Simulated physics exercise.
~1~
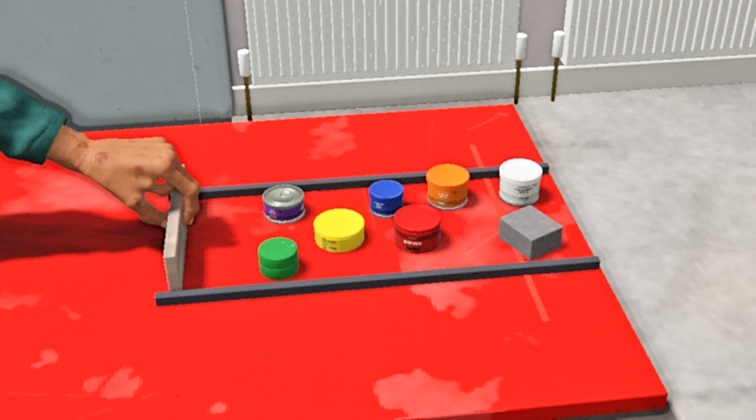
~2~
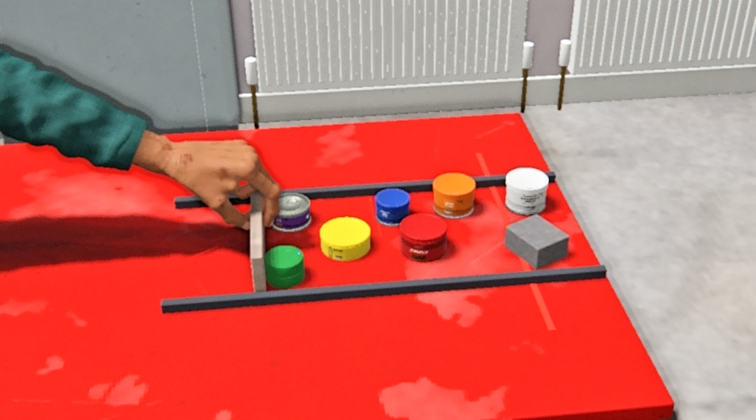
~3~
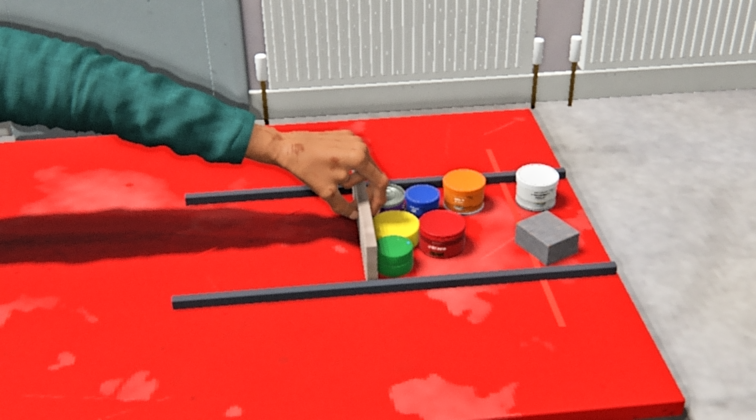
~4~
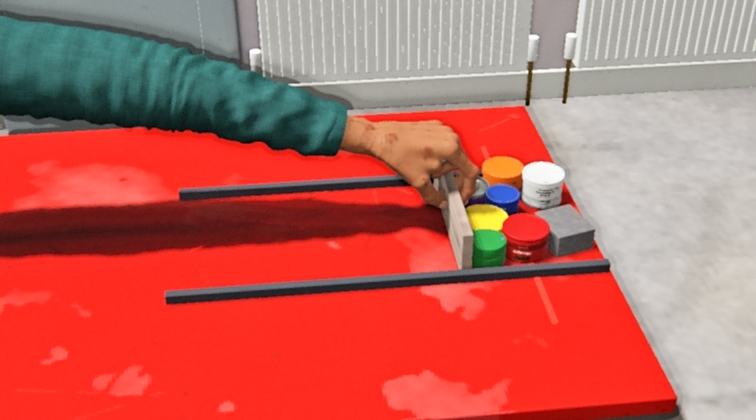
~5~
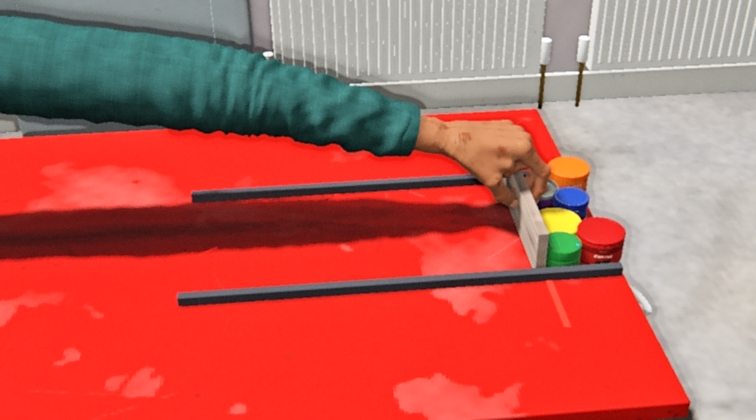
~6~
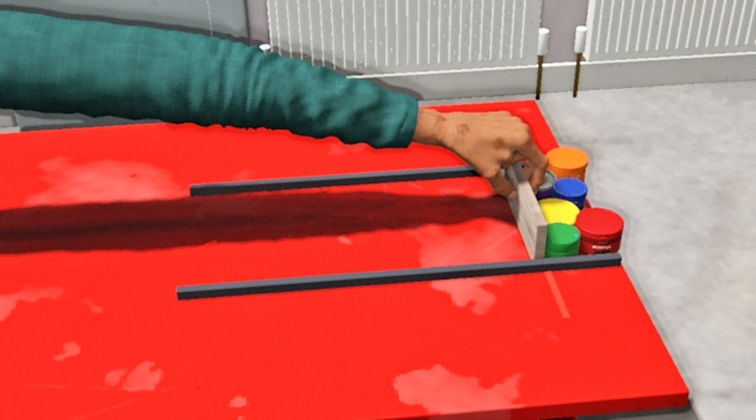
On a red table, a hand slides a board right, pushing a grey block and white tin off the edge.
